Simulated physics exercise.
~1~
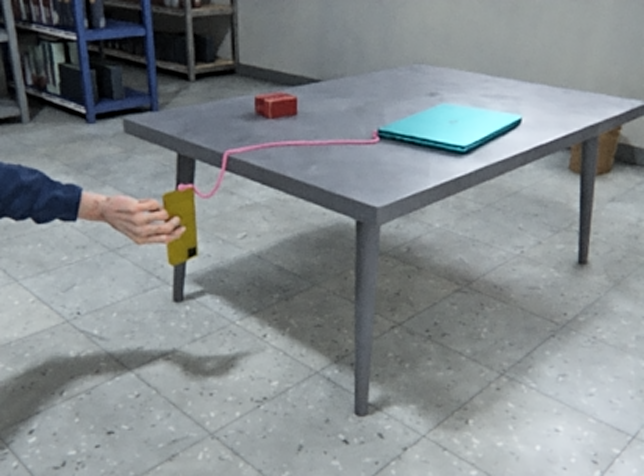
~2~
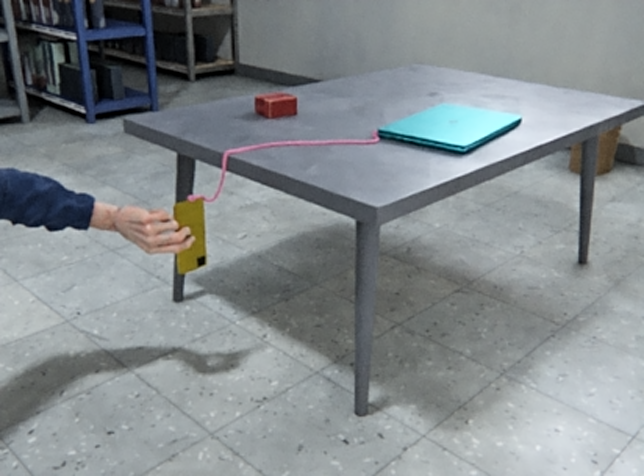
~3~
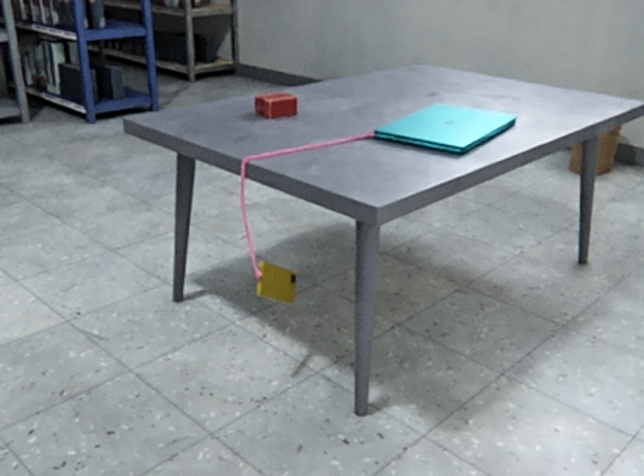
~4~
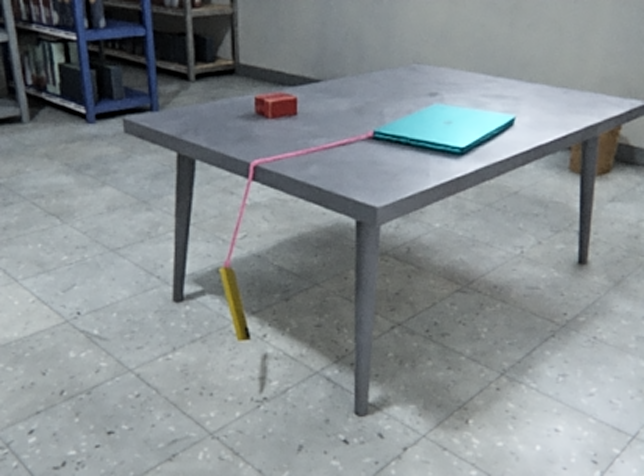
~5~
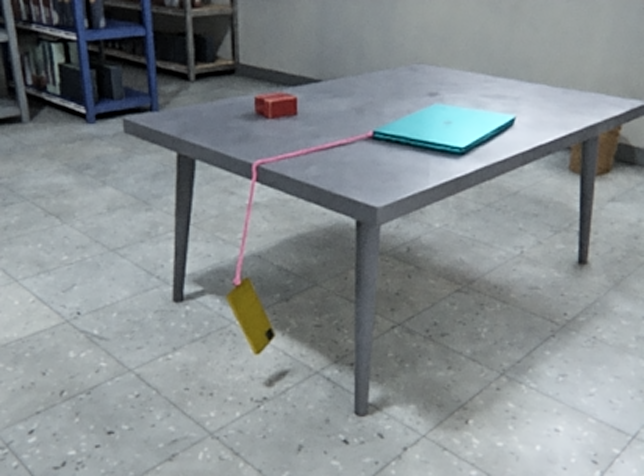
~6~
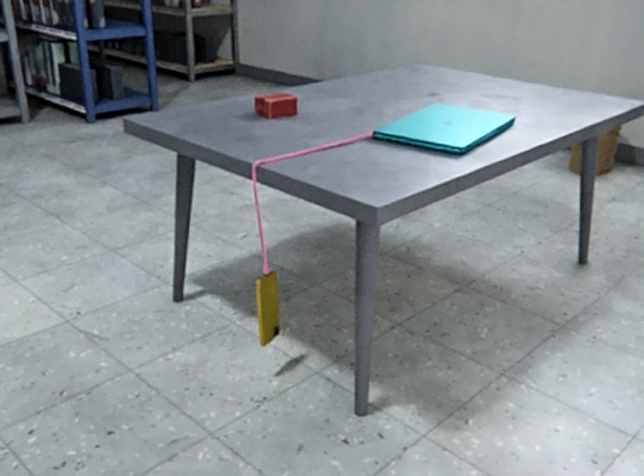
In the video, a hand beside a gray table releases a yellow phone tied by a pink shoelace to a turquoise laptop; the phone drops, swings and twists below the table edge, and ends up dangling as the laptop shifts slightly and the red box stays put.
